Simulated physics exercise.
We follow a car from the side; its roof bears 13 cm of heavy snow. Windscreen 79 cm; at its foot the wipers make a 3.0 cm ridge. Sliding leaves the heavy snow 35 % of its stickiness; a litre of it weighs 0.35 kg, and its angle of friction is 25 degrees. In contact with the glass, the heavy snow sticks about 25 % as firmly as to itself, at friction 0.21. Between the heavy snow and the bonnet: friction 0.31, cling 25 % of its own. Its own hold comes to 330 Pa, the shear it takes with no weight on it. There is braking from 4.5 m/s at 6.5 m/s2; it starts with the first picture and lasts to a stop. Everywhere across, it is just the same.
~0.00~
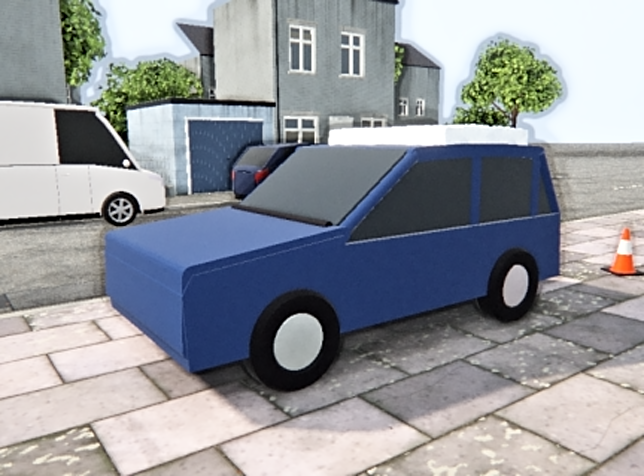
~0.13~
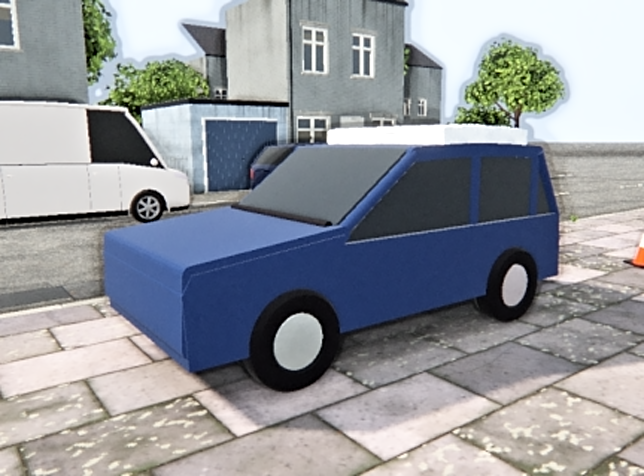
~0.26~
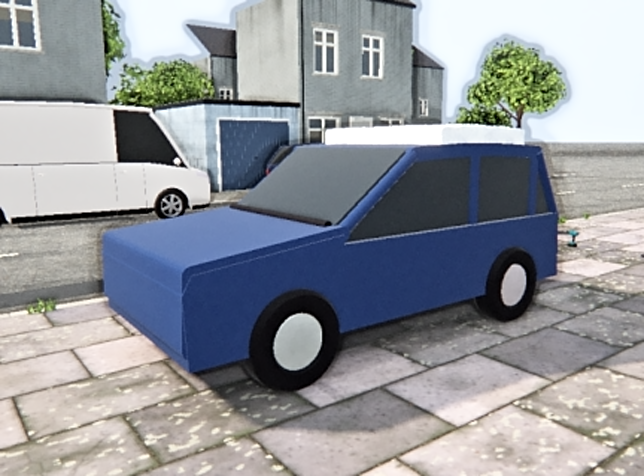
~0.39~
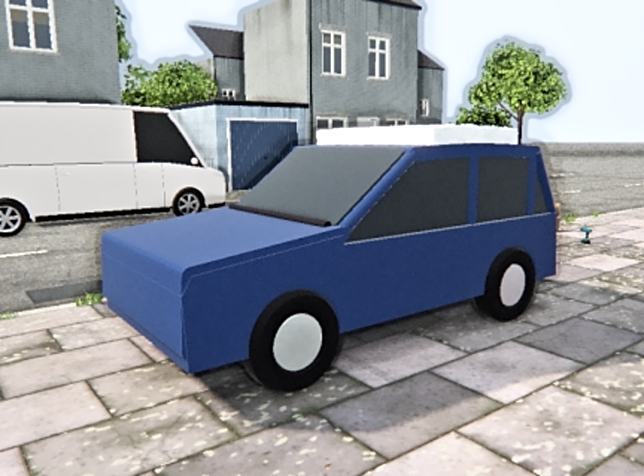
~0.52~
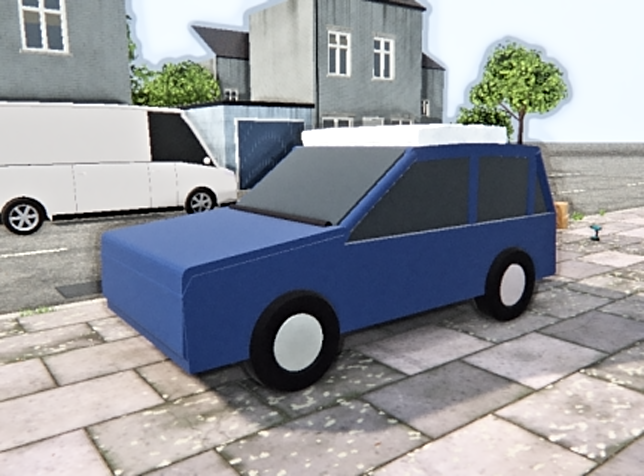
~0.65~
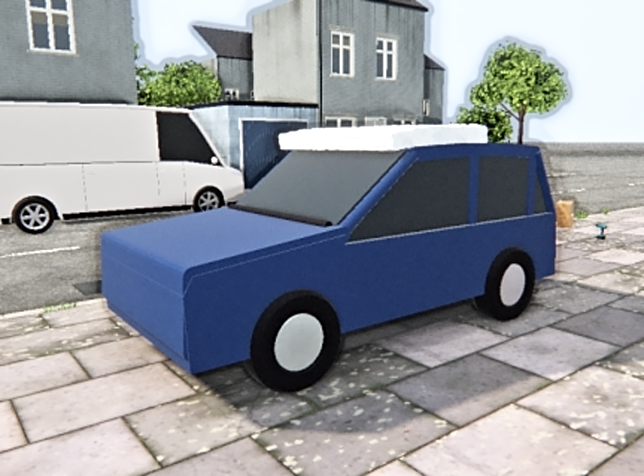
A blue boxy car with a flat white layer on its roof travels left over grey paving, seen from its front left side by a camera keeping pace. Behind it are a white van on the left, grey houses, a blue garage door and green trees, with an orange cone at right. The background drifts right ever more slowly, the cone leaves view, and the layer slides forward in one piece, slightly overhanging the windscreen.
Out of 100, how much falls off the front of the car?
About 85 out of 100.
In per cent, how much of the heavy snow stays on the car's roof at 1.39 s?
Something close to 0 in a hundred.
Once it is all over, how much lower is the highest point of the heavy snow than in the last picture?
Roughly 60 cm.
After 0.99 s, none of the snow is on the roof, 47 % on the glass, 53 % on the bonnet and none has gone off the nose.
After 1.39 s, none of the snow is on the roof, none on the glass, 85 % on the bonnet and 15 % has gone off the nose.
After 1.79 s, none of the snow is on the roof, none on the glass, 26 % on the bonnet and 74 % has gone off the nose.
After 2.19 s, none of the snow is on the roof, none on the glass, 15 % on the bonnet and 85 % has gone off the nose.
After 3.00 s, at the end, none of the snow is on the roof, none on the glass, 15 % on the bonnet and 85 % has gone off the nose.
